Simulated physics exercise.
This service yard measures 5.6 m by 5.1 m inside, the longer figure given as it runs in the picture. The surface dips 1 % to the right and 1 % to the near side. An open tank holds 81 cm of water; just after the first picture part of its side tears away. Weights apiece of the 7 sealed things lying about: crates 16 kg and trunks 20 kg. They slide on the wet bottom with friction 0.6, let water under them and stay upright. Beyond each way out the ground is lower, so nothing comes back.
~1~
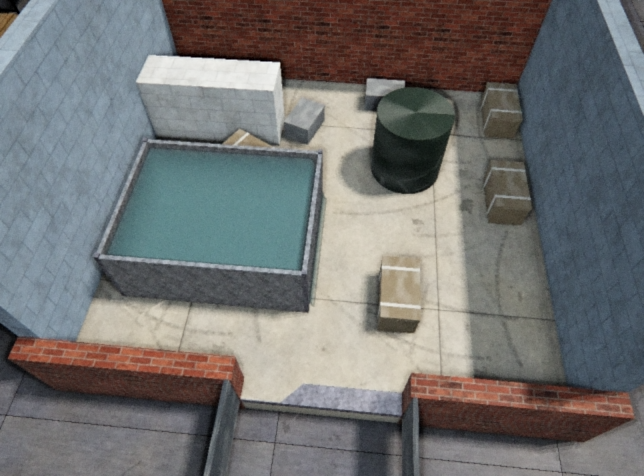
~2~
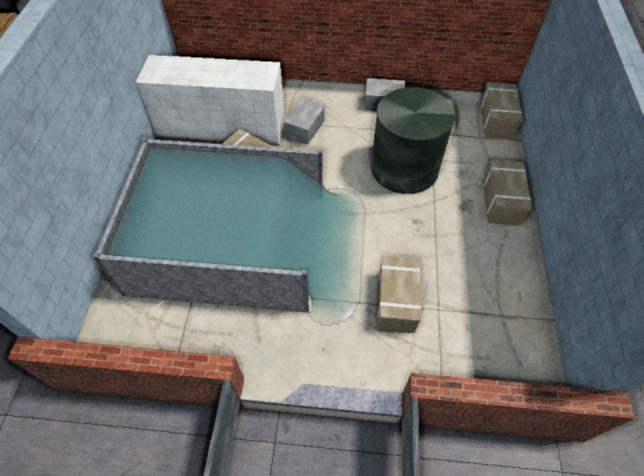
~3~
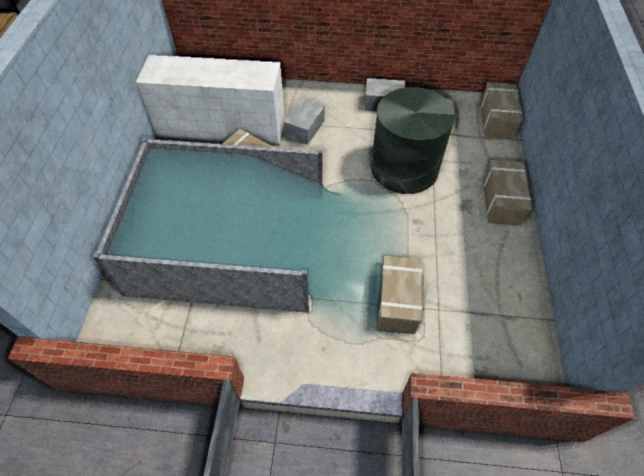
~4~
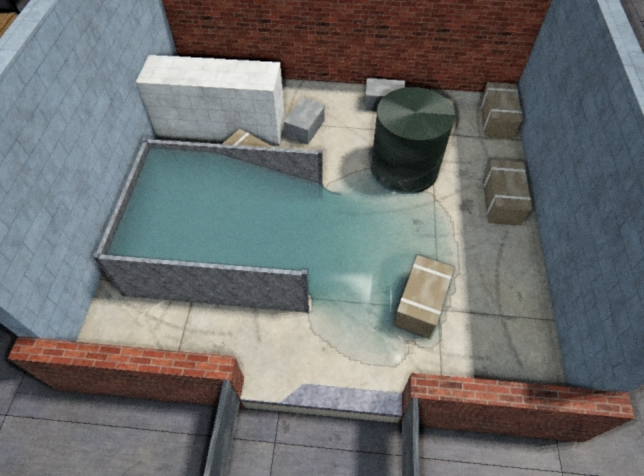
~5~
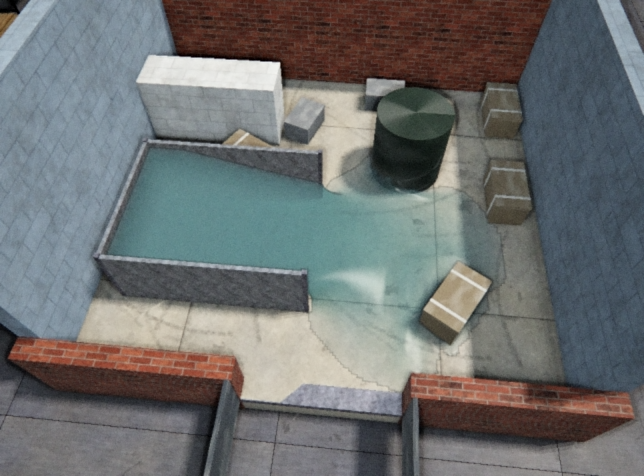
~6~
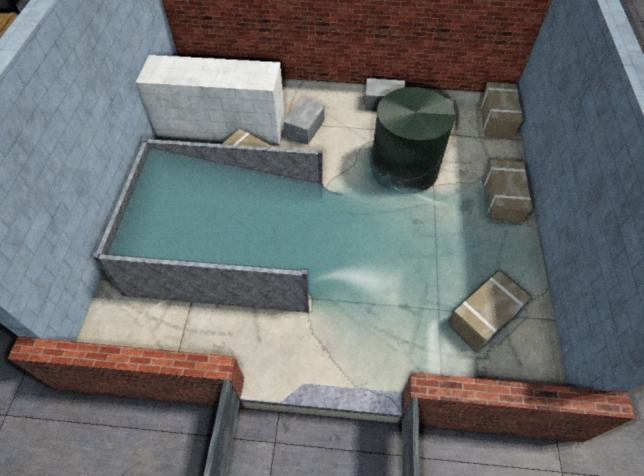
In the video, the right side of a rectangular tank opens in a walled yard, and teal water spreads rightward across the floor, pushing a nearby tan box to the right and turning it while the other objects stay still.
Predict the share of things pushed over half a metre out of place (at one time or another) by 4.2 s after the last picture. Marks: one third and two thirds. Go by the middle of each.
It is between one and two thirds.
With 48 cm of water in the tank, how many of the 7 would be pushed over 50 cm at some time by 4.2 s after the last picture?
Then 3.
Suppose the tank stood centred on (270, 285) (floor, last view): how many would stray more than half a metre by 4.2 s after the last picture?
In that case 4 of them.
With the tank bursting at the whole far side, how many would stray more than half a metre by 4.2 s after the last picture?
Then 6.
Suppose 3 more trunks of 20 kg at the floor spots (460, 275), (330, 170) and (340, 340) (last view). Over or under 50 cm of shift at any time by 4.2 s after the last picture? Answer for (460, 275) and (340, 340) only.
In turn: More, past it.
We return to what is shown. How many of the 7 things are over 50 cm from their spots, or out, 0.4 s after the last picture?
I count 1.
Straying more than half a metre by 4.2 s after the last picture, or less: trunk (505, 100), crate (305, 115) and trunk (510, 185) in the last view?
In that order: More, less, over.
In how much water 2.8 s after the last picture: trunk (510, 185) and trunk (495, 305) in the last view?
Roughly 9 and 26 cm.
Then, 0.4 s after the last picture 1 of 7 are over 50 cm from their spots; 0 afloat.
Then, 1.5 s after the last picture 2 of 7 are over 50 cm from their spots; 1 afloat.
Then, 2.8 s after the last picture 2 of 7 are over 50 cm from their spots; 3 afloat.
Then, 4.2 s after the last picture 3 of 7 are over 50 cm from their spots, and 4 have been at some point; 5 afloat.
